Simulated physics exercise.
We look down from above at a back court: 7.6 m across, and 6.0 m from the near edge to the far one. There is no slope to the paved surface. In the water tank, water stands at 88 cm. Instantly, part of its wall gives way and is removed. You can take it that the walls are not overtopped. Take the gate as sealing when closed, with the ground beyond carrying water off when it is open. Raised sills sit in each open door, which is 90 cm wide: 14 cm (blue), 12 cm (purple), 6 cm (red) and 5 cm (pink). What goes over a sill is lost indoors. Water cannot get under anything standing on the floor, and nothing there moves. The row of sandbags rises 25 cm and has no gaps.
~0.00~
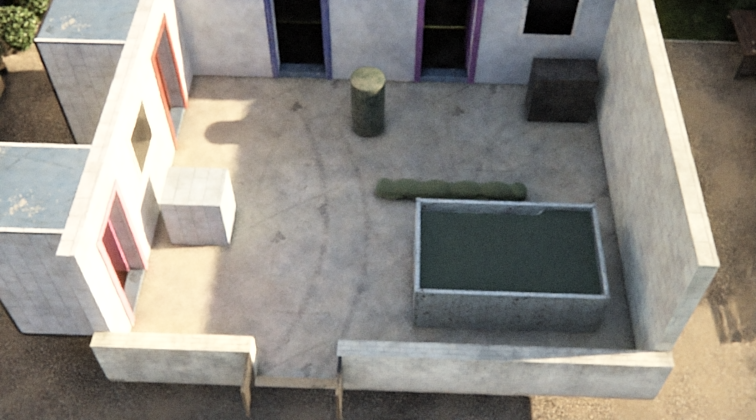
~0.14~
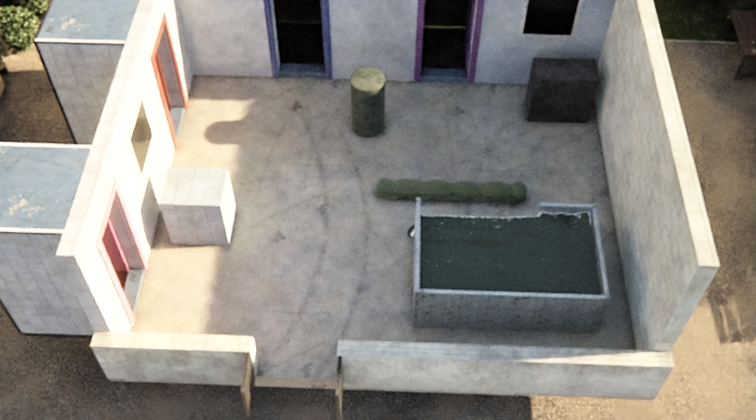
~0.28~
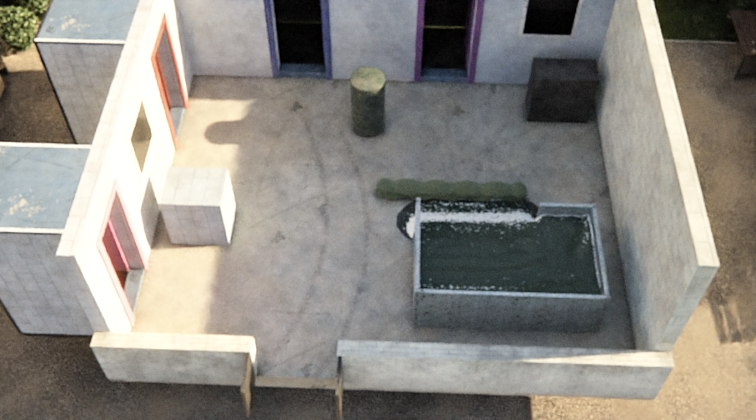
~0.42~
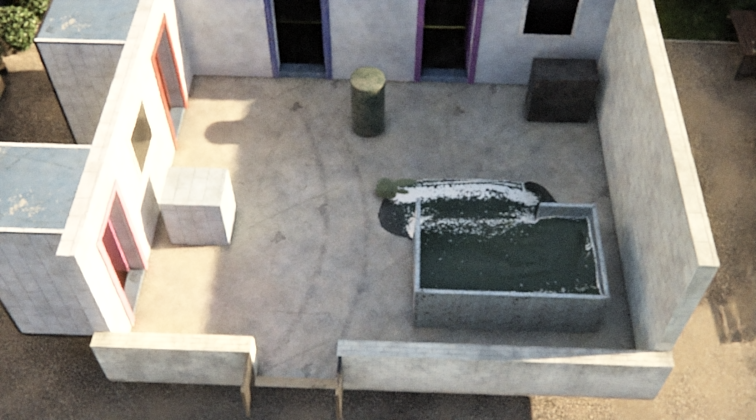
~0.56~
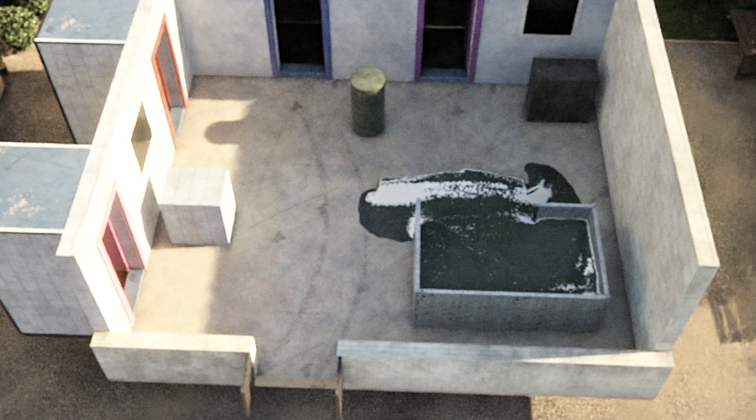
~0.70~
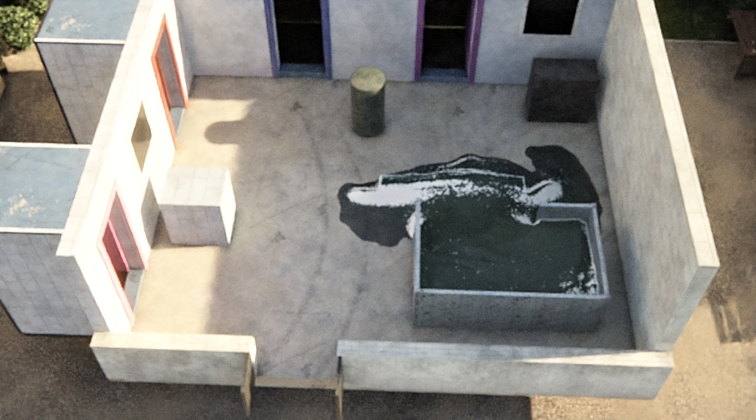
In a walled courtyard, a full water tank lost part of its far wall, and dark, foamy water poured out, washed over the low green row behind it and spread left and right across the paving.
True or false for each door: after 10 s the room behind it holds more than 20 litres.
Blue door: False; purple door: True; red door: True; pink door: True.
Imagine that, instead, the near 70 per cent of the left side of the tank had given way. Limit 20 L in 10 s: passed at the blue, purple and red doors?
At blue the amount is beneath the mark, at purple it is beneath the mark, and at red it is higher than the mark.
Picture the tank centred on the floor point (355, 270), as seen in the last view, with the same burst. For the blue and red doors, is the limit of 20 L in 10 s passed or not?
Measured against the limit, the blue door goes beyond it and the red door goes beyond it.
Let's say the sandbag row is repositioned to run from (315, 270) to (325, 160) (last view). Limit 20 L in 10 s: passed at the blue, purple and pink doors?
Against the limit, the blue door stays within it, the purple door goes beyond it and the pink door stays within it.
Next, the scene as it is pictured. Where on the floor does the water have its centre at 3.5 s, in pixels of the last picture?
The water's centre sits at about (432, 202).
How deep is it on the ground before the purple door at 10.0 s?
Some 7.0 centimetres of depth.
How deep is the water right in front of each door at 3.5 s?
You'd get blue at 4 cm, purple at 13 cm, red at 15 cm, and pink at 9 cm.
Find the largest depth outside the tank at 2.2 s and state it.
About 38 cm at most.
After 1.4 s water covers 45 % of the floor and is deepest (55 cm) near (461, 205); blue door not reached, purple door 8 cm at the sill, 0 L in, red door not reached, pink door not reached.
After 2.2 s water covers 65 % of the floor and is deepest (38 cm) near (461, 205); blue door not reached, purple door 24 cm at the sill, 38 L in, red door not reached, pink door not reached.
After 3.5 s water covers 80 % of the floor and is deepest (29 cm) near (190, 91); blue door 4 cm at the sill, 0 L in, purple door 13 cm at the sill, 75 L in, red door 15 cm at the sill, 22 L in, pink door 9 cm at the sill, 12 L in.
After 6.0 s water covers 90 % of the floor and is deepest (16 cm) near (440, 230); blue door 11 cm at the sill, 0 L in, purple door 7 cm at the sill, 77 L in, red door 9 cm at the sill, 75 L in, pink door 10 cm at the sill, 66 L in.
After 10.0 s water covers 95 % of the floor and is deepest (16 cm) near (185, 112); blue door 8 cm at the sill, 0 L in, purple door 7 cm at the sill, 77 L in, red door 11 cm at the sill, 88 L in, pink door 10 cm at the sill, 103 L in.
